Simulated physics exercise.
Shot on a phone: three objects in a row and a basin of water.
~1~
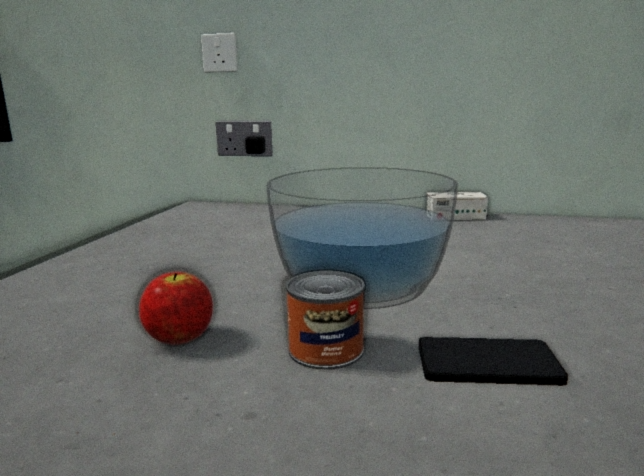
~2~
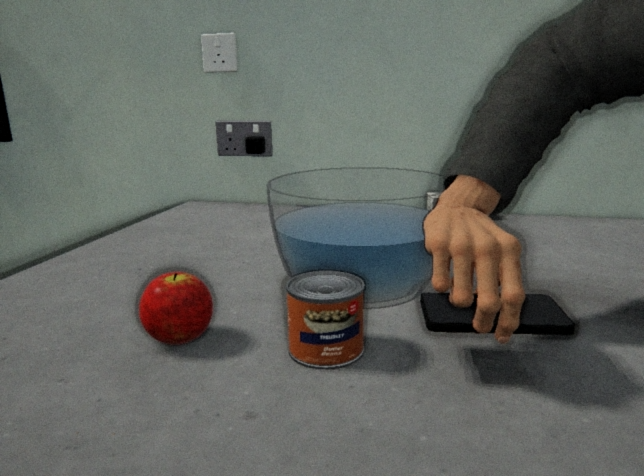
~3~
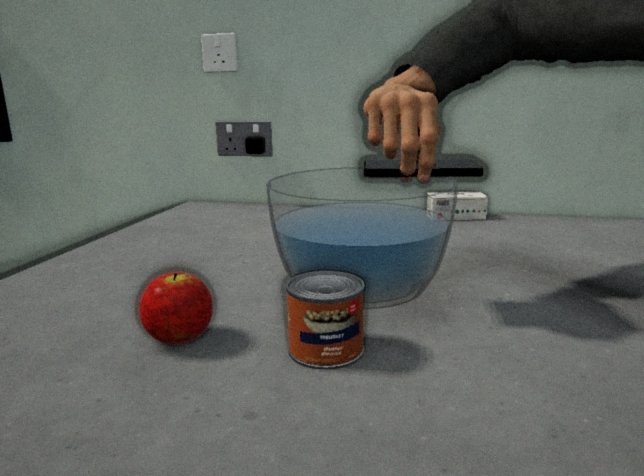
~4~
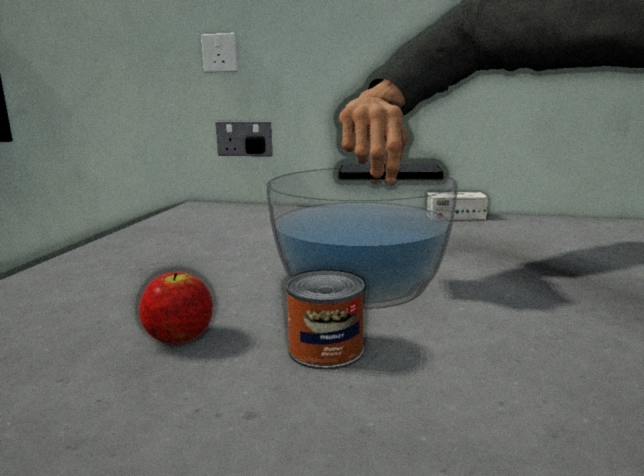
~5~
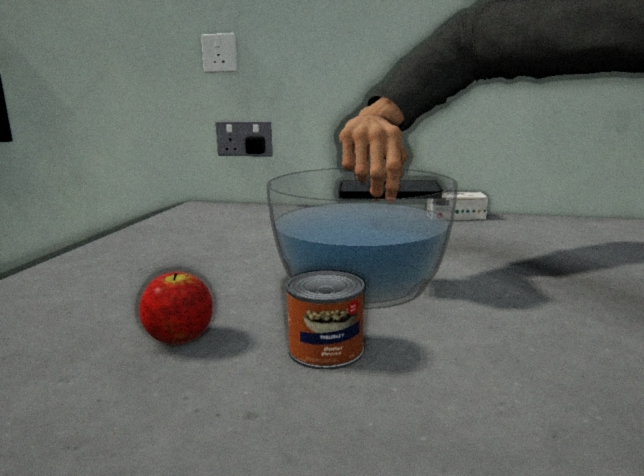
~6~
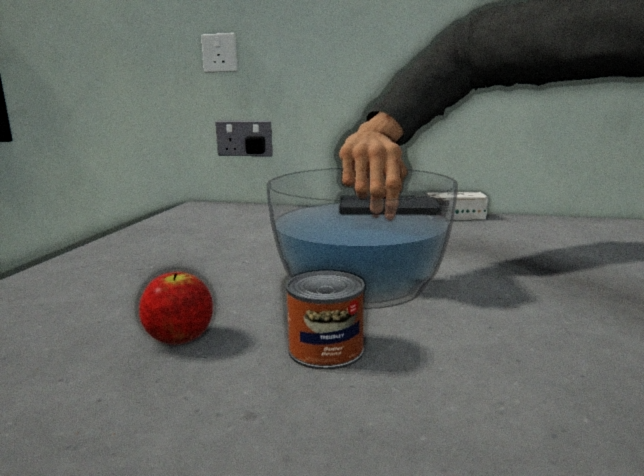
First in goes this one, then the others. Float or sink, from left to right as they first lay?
Starting at the left, it rides the liquid, then it drops under, then it drops under.
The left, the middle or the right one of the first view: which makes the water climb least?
My answer: The item at the right end.
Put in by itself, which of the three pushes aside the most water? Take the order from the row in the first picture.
Observation: The item in the centre.
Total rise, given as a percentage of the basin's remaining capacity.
Share taken: Around 26 per cent.
Next, the phone sinks.
After that, the tin of food sinks.
Finally, the apple rides on the surface; afloat, apple.
